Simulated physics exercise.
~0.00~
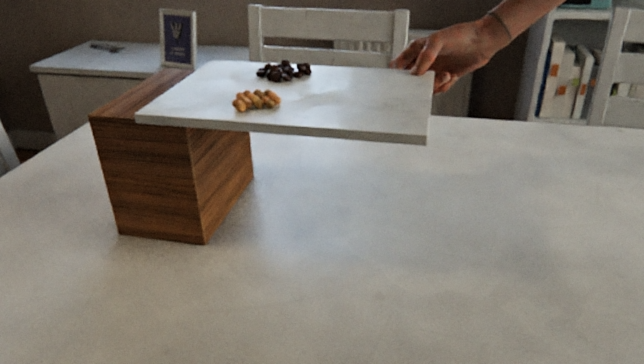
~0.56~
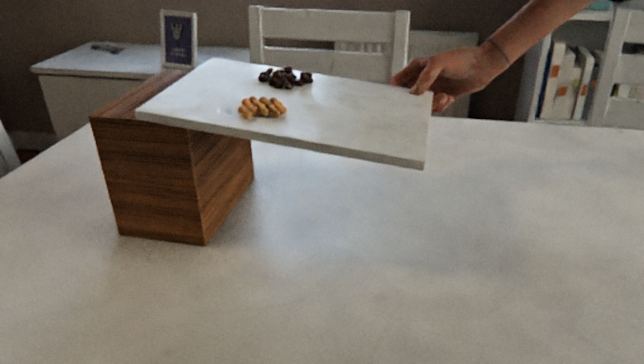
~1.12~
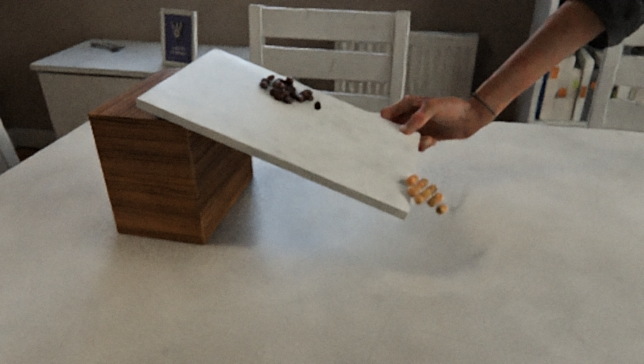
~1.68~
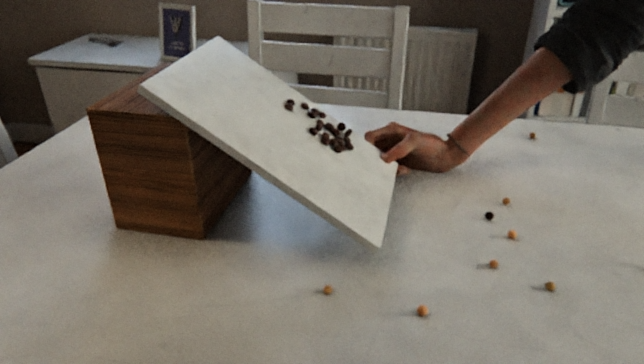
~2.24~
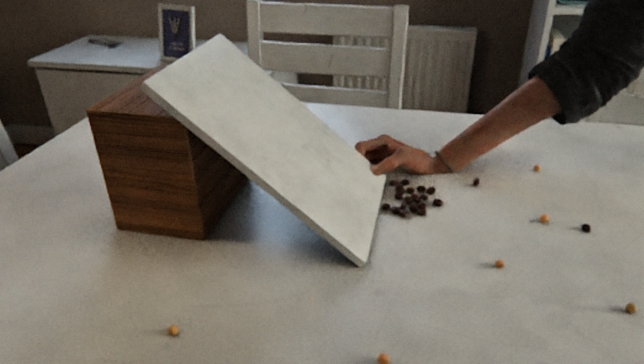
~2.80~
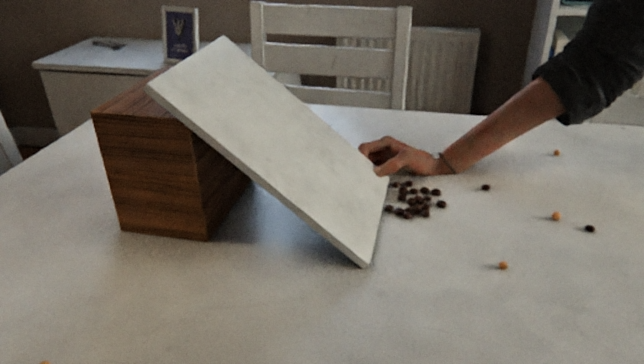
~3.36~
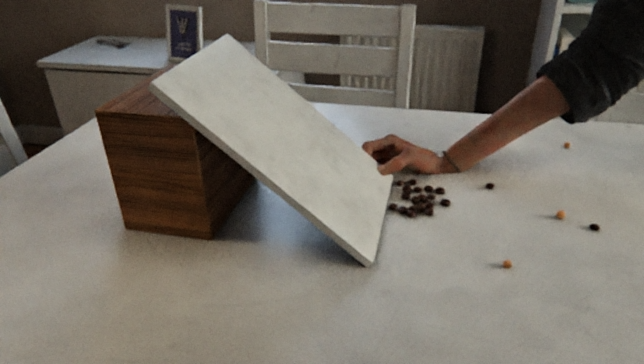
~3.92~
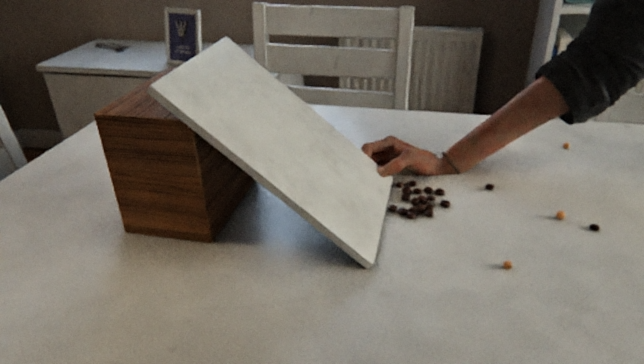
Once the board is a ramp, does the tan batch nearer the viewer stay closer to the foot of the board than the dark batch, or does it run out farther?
The tan batch runs out farther, scattering across the table with many pieces gone from view, while most of the dark pieces stop at the foot of the board.
A white board holding two small batches of loose pieces, tan ones nearer the viewer and dark brown ones behind, reaches from a brown wood-patterned block on the left to a hand on the right, seen across a pale table with a white chair behind. The hand lowers its end and the board tilts. The tan pieces slide off first and scatter widely over the table. As the slope steepens, the dark ones slide down after them. The board comes to rest as a ramp, with most dark pieces clustered at its foot by the hand and only a few tan ones still in view.
